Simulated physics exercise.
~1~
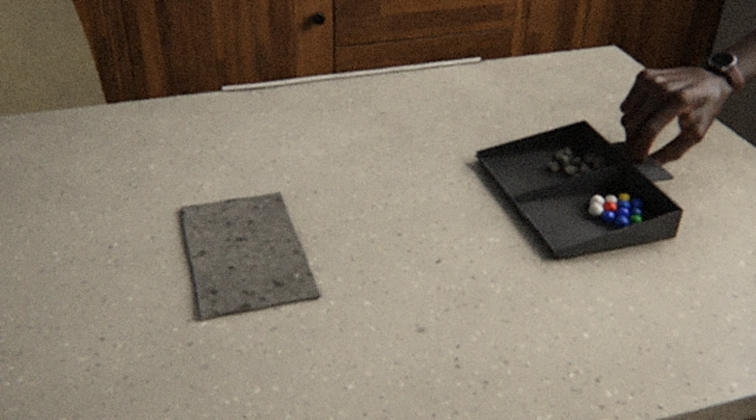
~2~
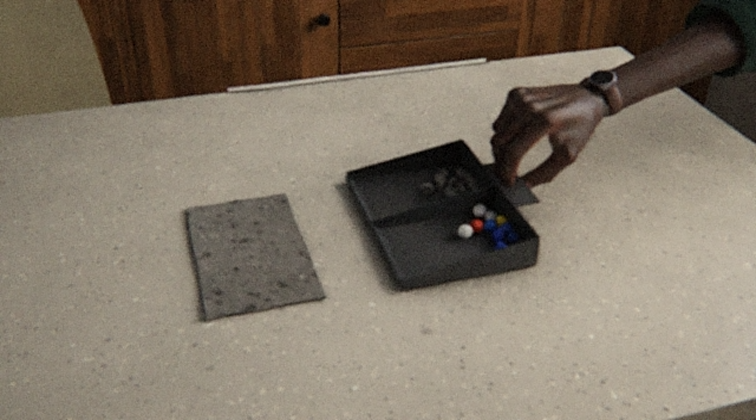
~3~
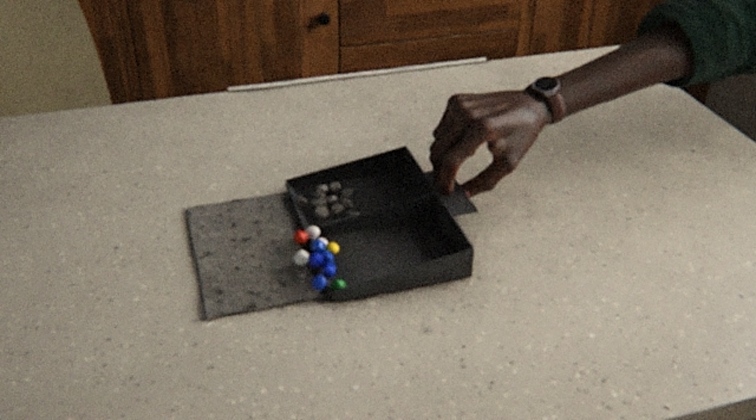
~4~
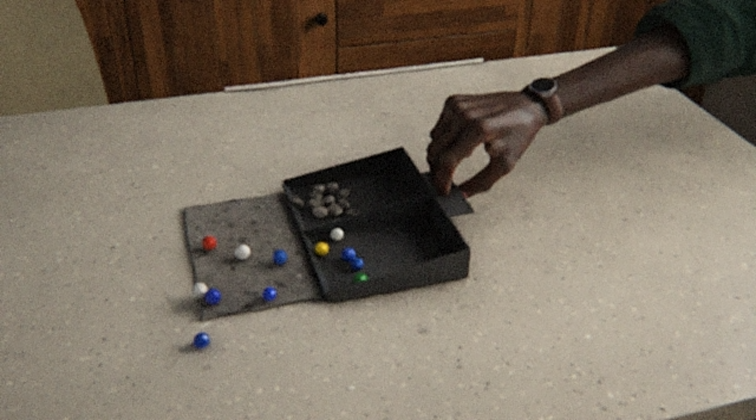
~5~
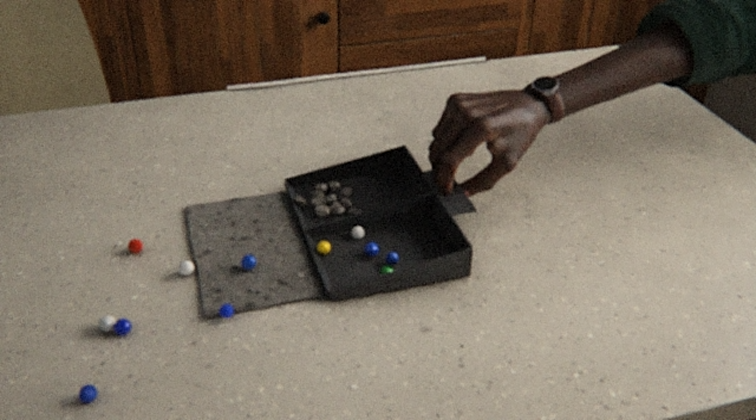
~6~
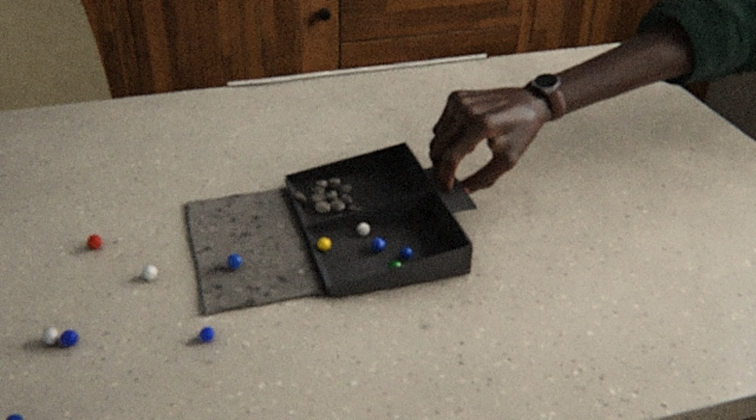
Black tray pushed left by a hand stopping at a grey slab, coloured beads spilling out across the counter, dark pebbles staying inside.
